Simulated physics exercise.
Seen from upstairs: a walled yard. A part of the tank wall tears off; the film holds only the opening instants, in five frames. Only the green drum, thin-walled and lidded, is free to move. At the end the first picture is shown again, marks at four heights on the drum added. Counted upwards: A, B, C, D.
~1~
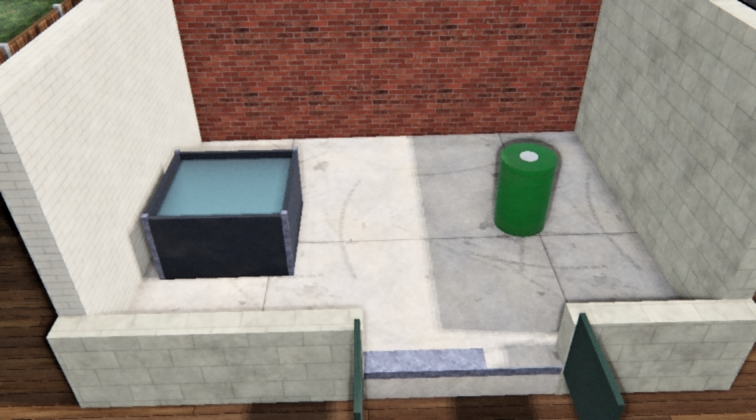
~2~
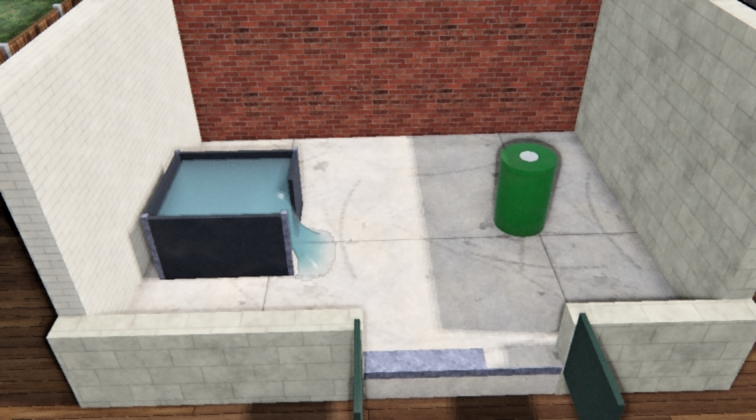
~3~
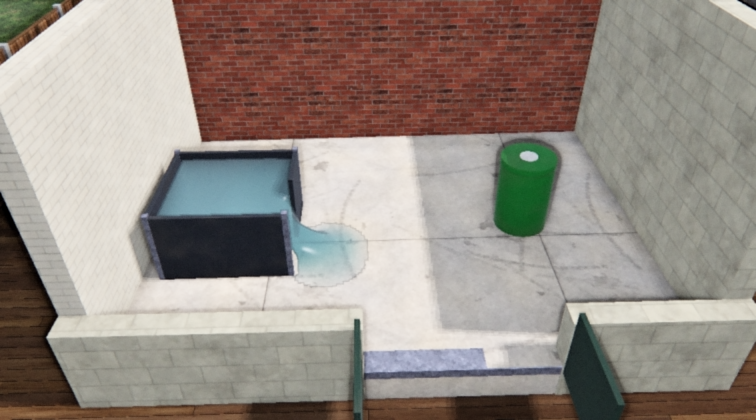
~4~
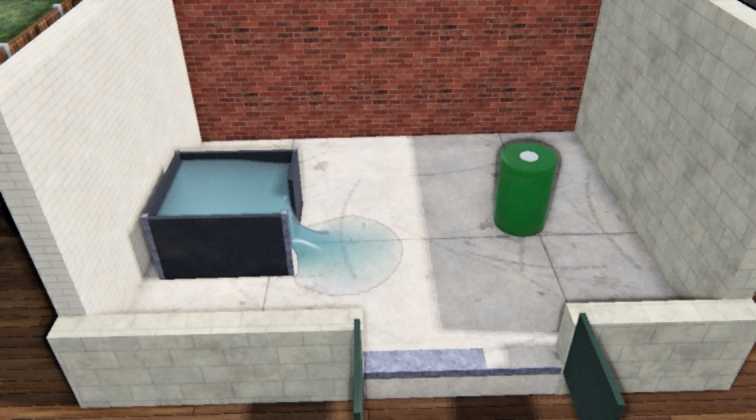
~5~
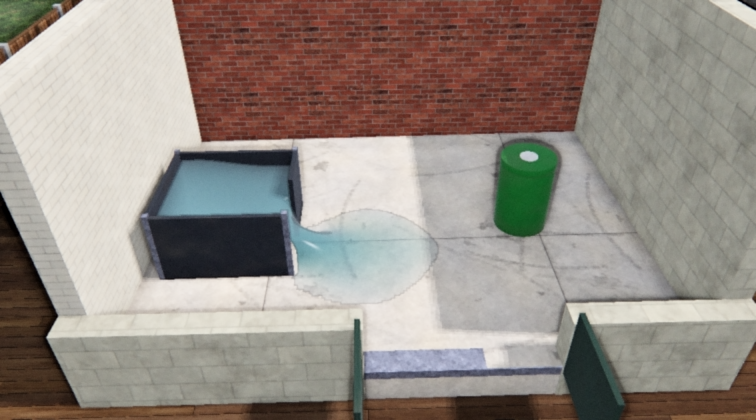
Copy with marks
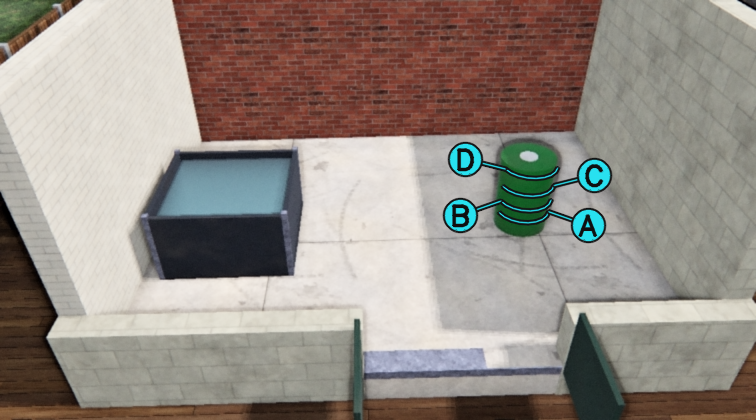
A dark, square tank full of water in a walled yard began pouring from its right side, and a puddle spread steadily across the pale paving while the green drum on the right stayed still.
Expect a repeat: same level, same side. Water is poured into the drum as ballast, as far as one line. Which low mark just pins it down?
A will do.
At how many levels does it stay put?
All of them.
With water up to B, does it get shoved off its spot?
No, that is safe.
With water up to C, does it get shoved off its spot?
No.
On the marked copy, A at (528, 222); B at (530, 210); C at (532, 196); D at (536, 178); from the bottom up A, B, C, D.
With A, it does not move.
With B, it does not move.
With C, it does not move.
With D, it does not move.
